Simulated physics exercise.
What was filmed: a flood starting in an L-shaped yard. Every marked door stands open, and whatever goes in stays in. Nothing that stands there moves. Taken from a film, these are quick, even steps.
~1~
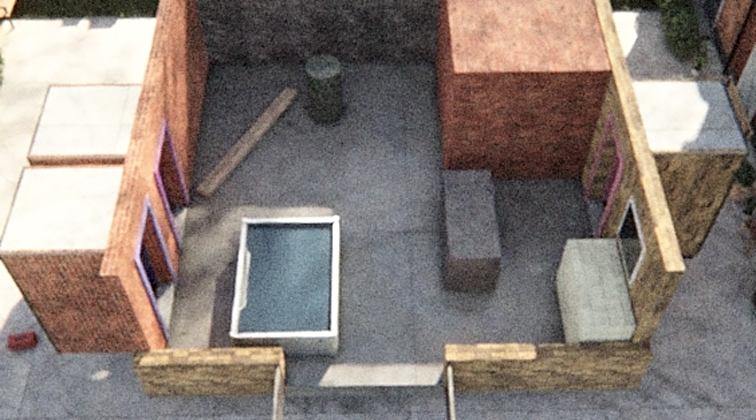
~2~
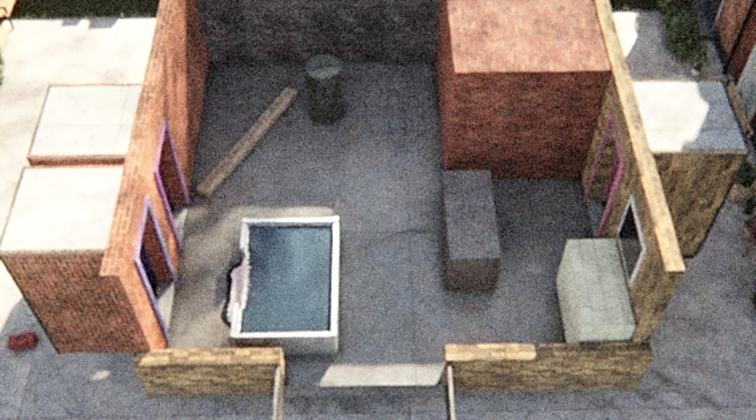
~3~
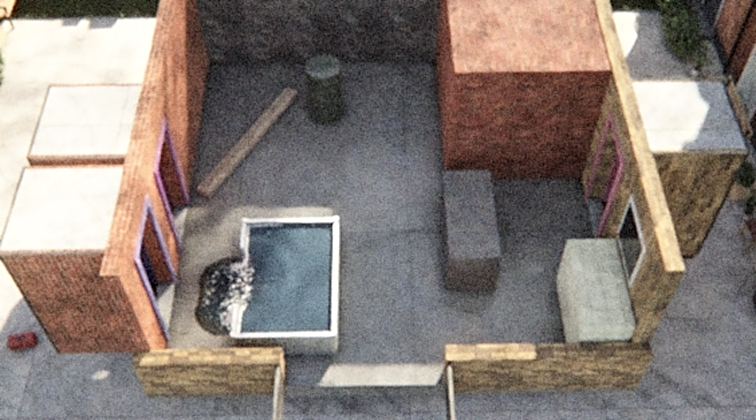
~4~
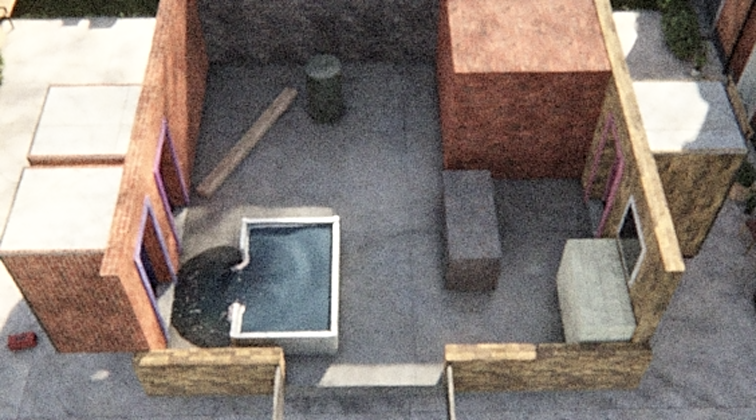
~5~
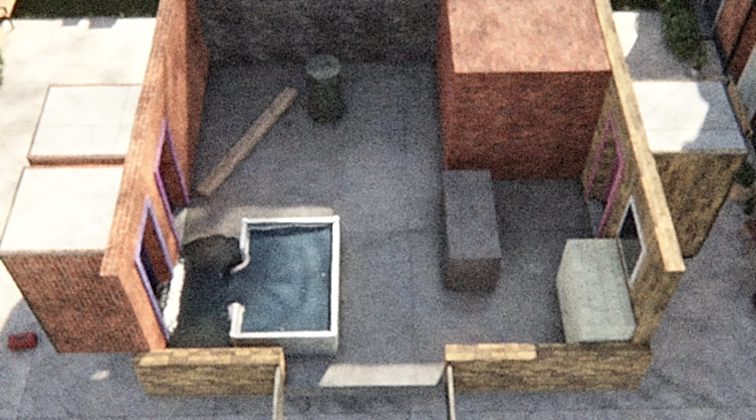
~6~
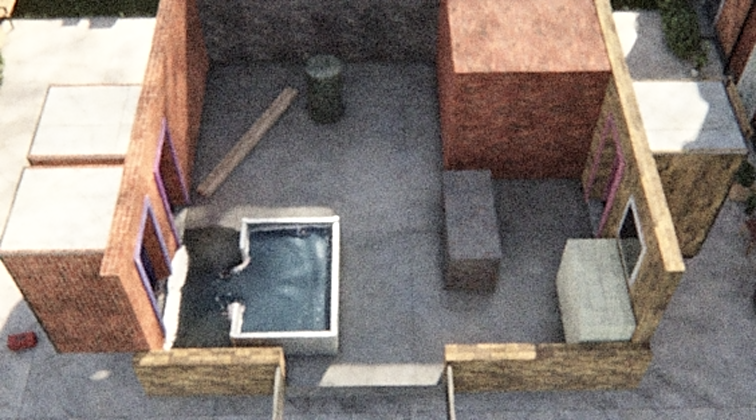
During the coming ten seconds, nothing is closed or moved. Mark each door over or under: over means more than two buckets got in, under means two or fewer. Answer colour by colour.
Blue door - over, purple door - over, pink door - under.
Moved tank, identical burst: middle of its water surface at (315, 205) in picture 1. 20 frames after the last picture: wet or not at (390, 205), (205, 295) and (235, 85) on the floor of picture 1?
First one stays unwetted, next one gets inundated, last one gets inundated.
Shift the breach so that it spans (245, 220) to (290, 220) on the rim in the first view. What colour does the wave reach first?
I'd say the purple-painted one.
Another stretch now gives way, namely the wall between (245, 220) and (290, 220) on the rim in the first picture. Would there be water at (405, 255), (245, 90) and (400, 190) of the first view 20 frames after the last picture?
Going through them, the first would be still bare, the next submerged and the last still bare.
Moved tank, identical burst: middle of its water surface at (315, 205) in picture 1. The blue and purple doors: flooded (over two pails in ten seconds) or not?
Note: Blue door does not reach it; purple door surpasses it.
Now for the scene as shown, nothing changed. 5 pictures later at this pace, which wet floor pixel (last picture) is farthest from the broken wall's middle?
My guess is roughly (192, 181).
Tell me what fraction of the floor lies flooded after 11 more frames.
I'd say 20 per cent.
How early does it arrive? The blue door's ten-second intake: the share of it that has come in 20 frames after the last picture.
It works out at roughly 95 percent of the ten-second total.
A moment on, water covers 10 % of the floor; the blue door over two buckets in, the purple door under two buckets in, the pink door not reached.
Next, water covers 20 % of the floor; the blue door far over two buckets in, the purple door under two buckets in, the pink door not reached.
Then, water covers 35 % of the floor; the blue door far over two buckets in, the purple door over two buckets in, the pink door not reached.
Later, water covers 55 % of the floor; the blue door far over two buckets in, the purple door over two buckets in, the pink door not reached.
In the end, water covers 70 % of the floor; the blue door far over two buckets in, the purple door over two buckets in, the pink door not reached.
